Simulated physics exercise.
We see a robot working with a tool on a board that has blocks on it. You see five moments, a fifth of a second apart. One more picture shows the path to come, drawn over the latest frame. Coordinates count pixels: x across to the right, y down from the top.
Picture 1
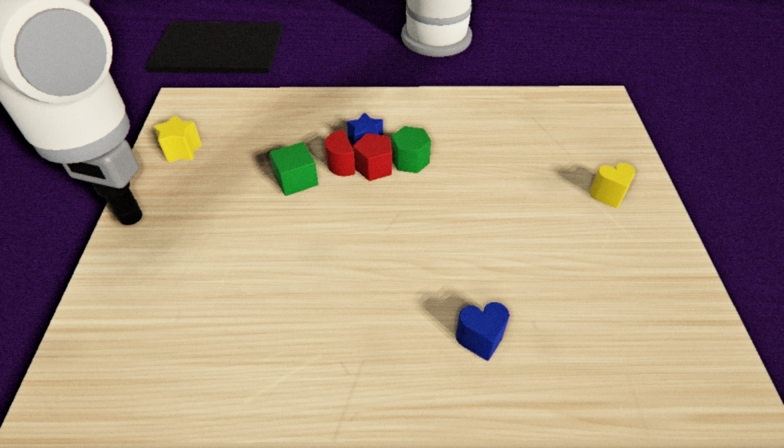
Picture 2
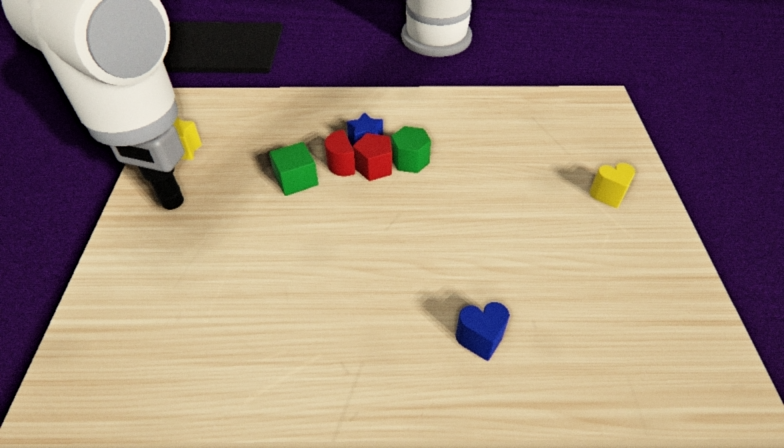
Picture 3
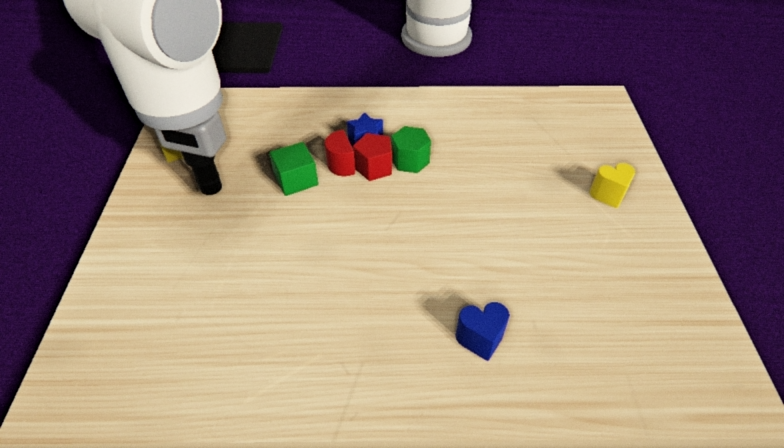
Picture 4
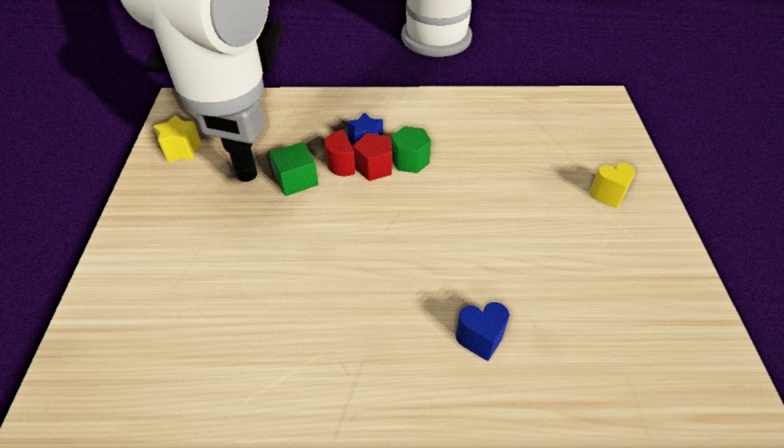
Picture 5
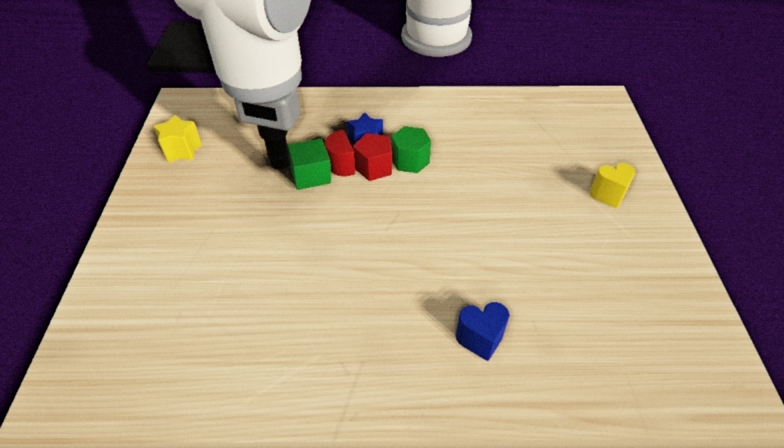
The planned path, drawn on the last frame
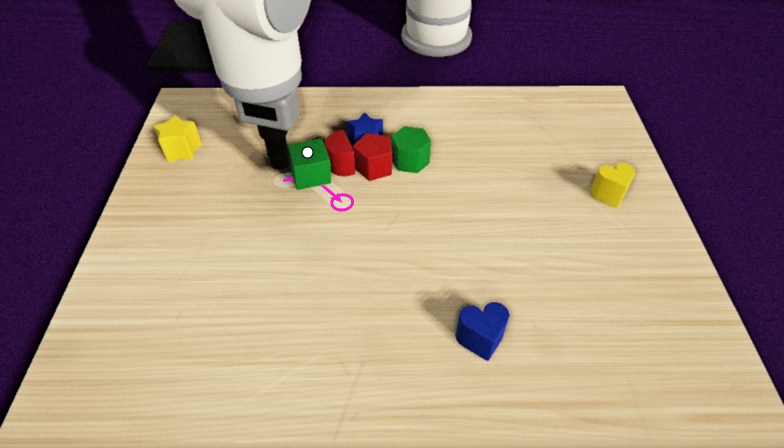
On a wooden board, a robot arm moving its black tool rightward past a yellow star and nudging a green block right.
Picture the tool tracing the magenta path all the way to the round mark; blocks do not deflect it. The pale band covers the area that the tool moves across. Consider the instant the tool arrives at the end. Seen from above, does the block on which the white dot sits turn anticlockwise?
I believe so.
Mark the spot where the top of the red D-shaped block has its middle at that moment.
The centre of its top face lies at (367, 133).
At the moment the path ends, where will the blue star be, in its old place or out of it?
At the end of the path, the blue star has moved off its old spot.
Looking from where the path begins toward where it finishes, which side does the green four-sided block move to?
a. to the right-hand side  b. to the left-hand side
b: To the left-hand side.
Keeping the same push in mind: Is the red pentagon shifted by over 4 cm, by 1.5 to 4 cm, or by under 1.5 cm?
Its final spot will lie 1.5 to 4 cm from the current one.
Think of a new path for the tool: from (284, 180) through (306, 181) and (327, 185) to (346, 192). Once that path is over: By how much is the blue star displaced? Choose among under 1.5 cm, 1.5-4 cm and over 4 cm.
It gets moved 1.5 to 4 cm.
The drawn path runs from (284, 180) by way of (308, 179) and (327, 189) to (342, 202); the dot is on the green four-sided block.
What follows on the original path. Halfway along, tool (316, 166); green four-sided block (335, 145), turned 30° anticlockwise; red D-shaped block (367, 133), turned 40° clockwise; blue star (388, 117), turned 30° anticlockwise; red pentagon (390, 144).
At the end, tool (340, 186); green four-sided block (335, 145), turned 30° anticlockwise; red D-shaped block (367, 133), turned 40° clockwise; blue star (388, 117), turned 30° anticlockwise; red pentagon (390, 144).
